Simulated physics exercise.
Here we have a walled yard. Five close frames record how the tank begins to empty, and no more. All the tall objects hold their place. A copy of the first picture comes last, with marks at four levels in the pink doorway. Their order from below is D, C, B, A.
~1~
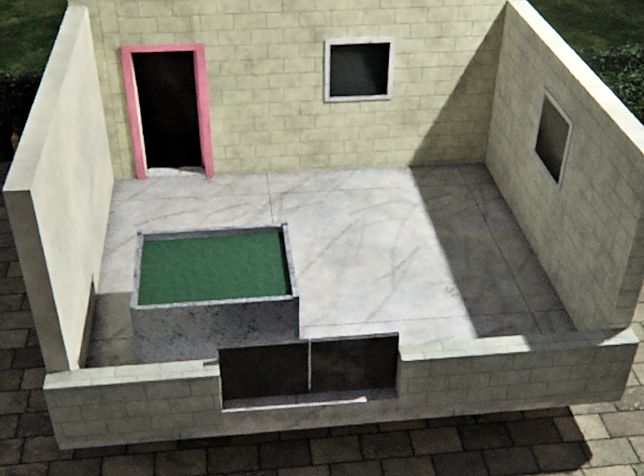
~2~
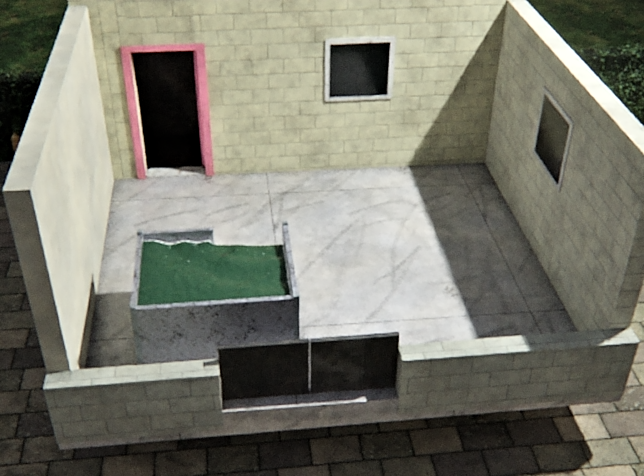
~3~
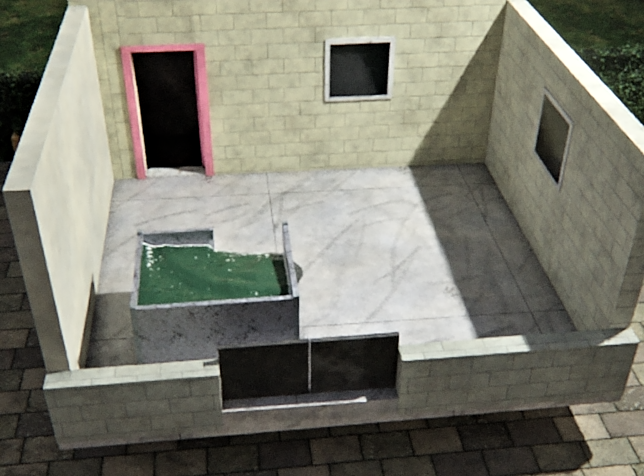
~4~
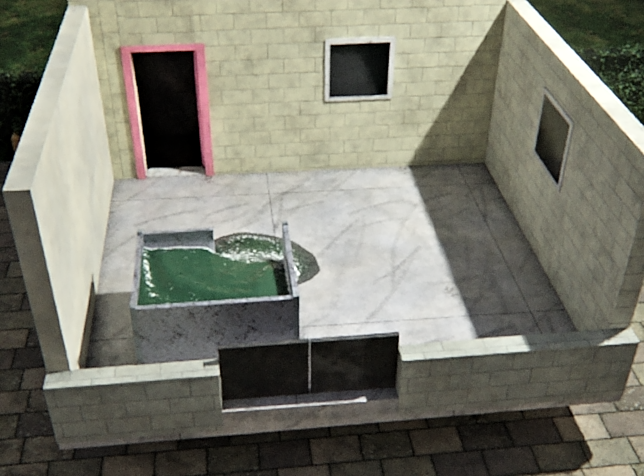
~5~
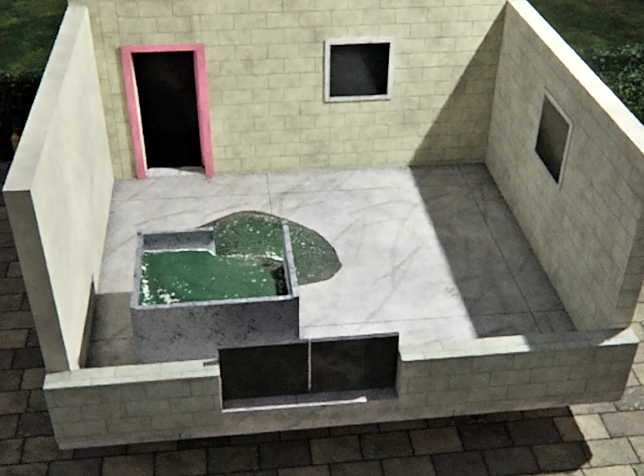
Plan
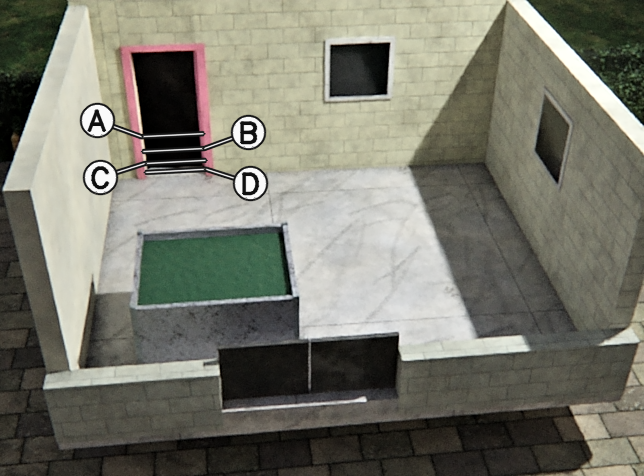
The clip shows a walled yard with a pink doorway and a tank of green water; the water drops and churns at the tank's back right, then spreads over the pale floor behind it in a widening, dark patch.
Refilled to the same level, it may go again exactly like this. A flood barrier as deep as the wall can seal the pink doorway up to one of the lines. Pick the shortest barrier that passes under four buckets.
Take C.
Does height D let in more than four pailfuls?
Yes, that goes wrong.
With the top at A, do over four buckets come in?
No, not at all.
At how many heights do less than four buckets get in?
Three of them.
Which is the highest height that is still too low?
That is height D.
On the marked copy, A at (172, 135); B at (173, 150); C at (175, 161); D at (176, 170); from the bottom up D, C, B, A.
With A, nothing gets over.
With B, nothing gets over.
With C, a splash gets over, under a bucket.
With D, about 12 bucketfuls get in.
